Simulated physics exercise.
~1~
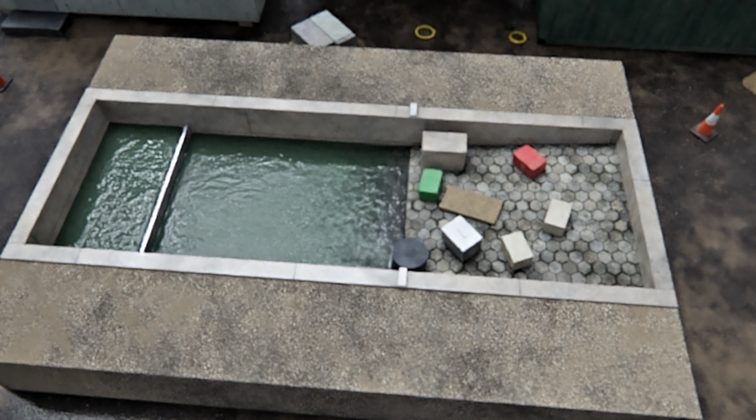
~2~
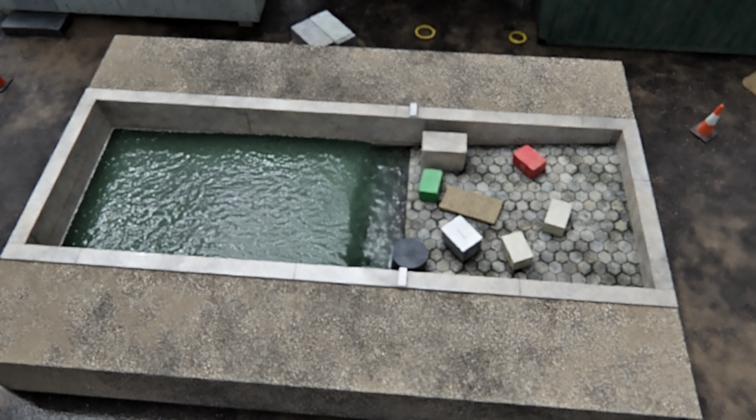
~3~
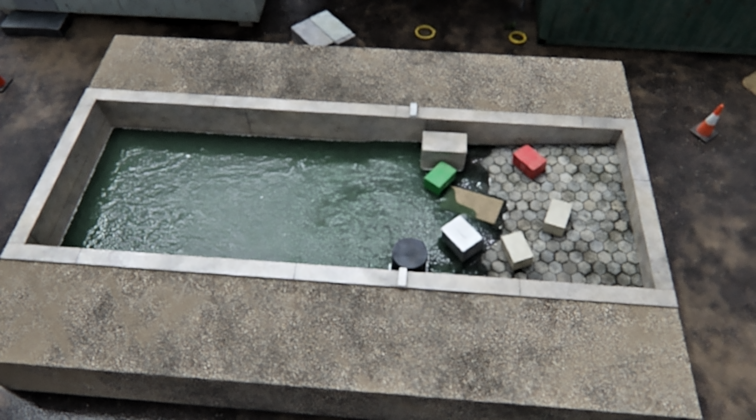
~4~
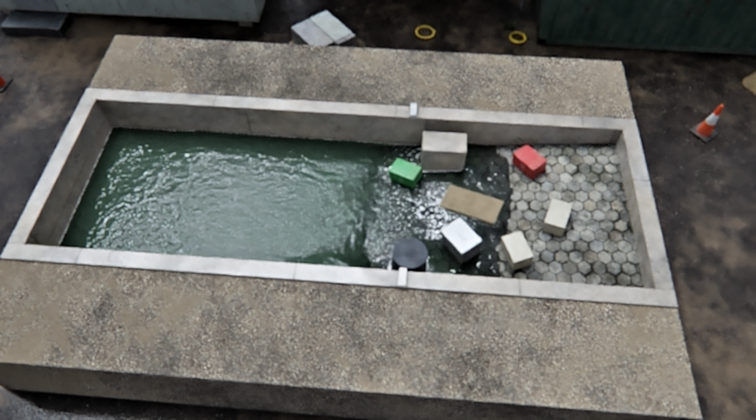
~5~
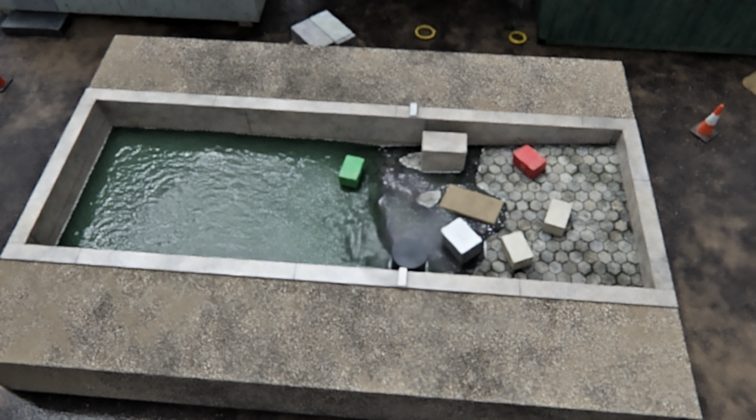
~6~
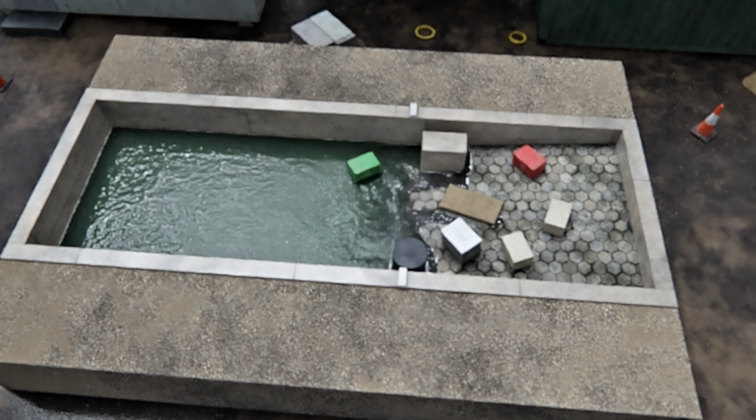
Green water held behind a thin barrier in a walled basin surged right once the barrier was gone, washing around the nearest blocks on the paved slope, then drew back, leaving the green crate floating out in the pool while the red one stayed put.
